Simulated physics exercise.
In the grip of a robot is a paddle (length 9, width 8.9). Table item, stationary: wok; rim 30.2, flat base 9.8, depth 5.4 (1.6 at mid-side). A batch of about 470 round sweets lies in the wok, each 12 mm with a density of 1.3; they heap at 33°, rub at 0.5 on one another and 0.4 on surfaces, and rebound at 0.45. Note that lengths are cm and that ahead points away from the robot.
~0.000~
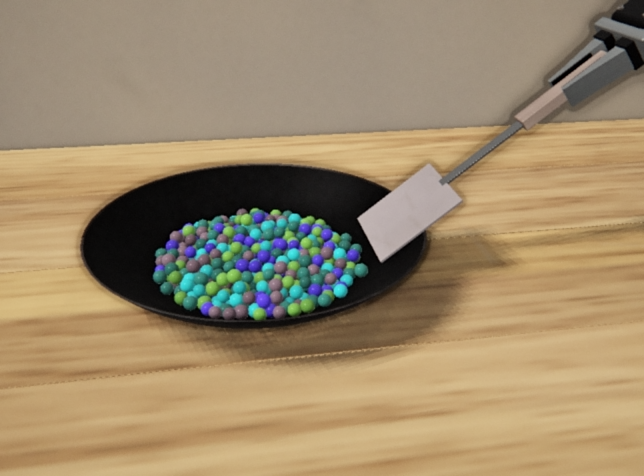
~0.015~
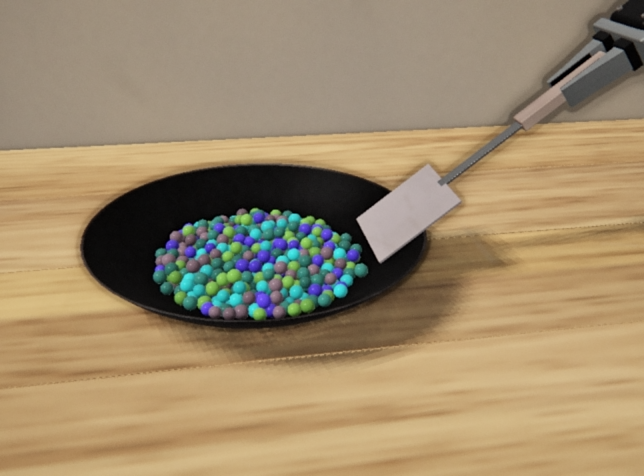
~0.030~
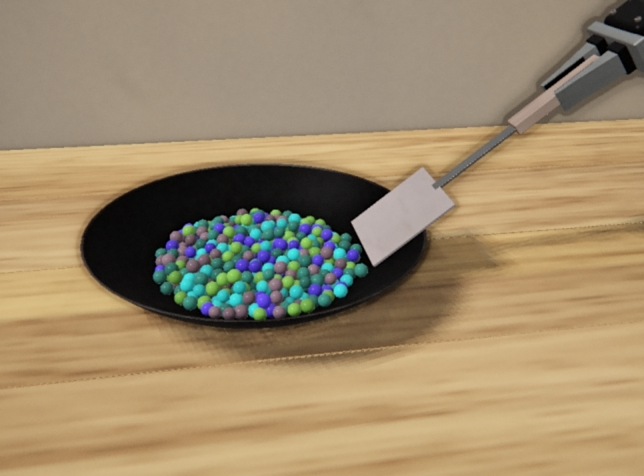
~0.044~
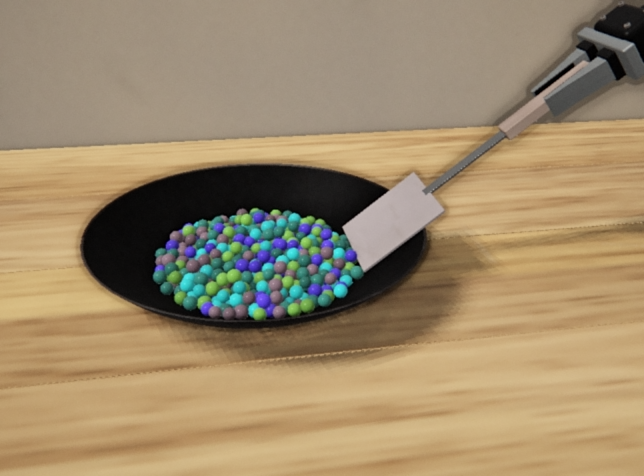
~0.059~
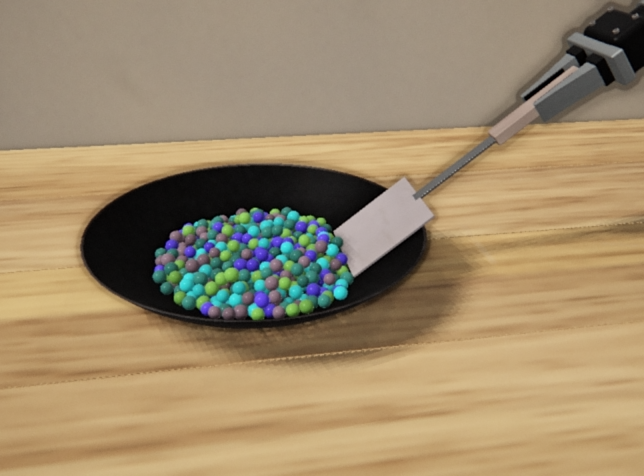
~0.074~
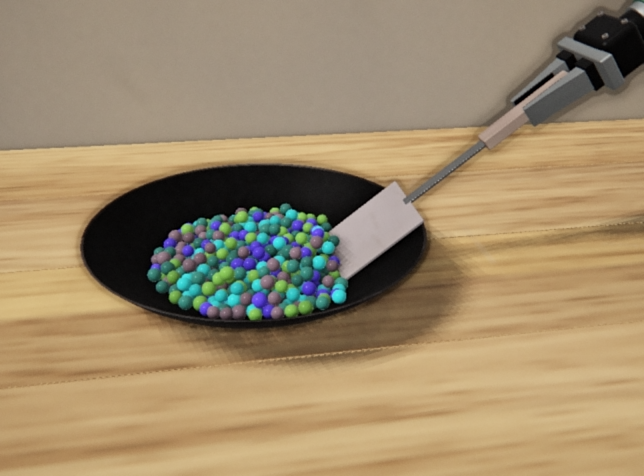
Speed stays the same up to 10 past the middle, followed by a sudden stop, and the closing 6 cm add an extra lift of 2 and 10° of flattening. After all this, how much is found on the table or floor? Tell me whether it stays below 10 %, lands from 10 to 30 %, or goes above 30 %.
It lands from 10 to 30 %.
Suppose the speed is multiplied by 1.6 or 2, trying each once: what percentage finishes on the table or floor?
Estimates in order: 40 per cent, 40 per cent.
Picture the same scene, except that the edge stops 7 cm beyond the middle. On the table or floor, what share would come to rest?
In that case around 0 per cent.
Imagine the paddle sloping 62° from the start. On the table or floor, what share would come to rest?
25 %.
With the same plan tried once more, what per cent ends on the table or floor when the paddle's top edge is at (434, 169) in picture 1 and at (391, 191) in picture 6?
Some 30 percent ends up on the table or floor.
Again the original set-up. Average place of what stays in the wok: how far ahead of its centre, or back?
Some 4.5 cm ahead of the centre.
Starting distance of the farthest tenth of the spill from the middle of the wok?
30 cm.
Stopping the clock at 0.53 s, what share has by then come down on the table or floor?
It is near 15 percent.
By 0.18 s, sloping 38°, highest piece 5 above the table; 470 in the wok.
By 0.28 s, sloping 35°, highest piece 6 above the table; 470 in the wok.
By 0.53 s, sloping 28°, highest piece 7 above the table; 385 in the wok, 80 on the table or floor, 5 on the blade or in flight.
By 1.58 s, sloping 28°, highest piece 6 above the table; 381 in the wok, 89 on the table or floor.
Final count, 381 in the wok, 89 on the table or floor. That is 19 % on the table or floor.
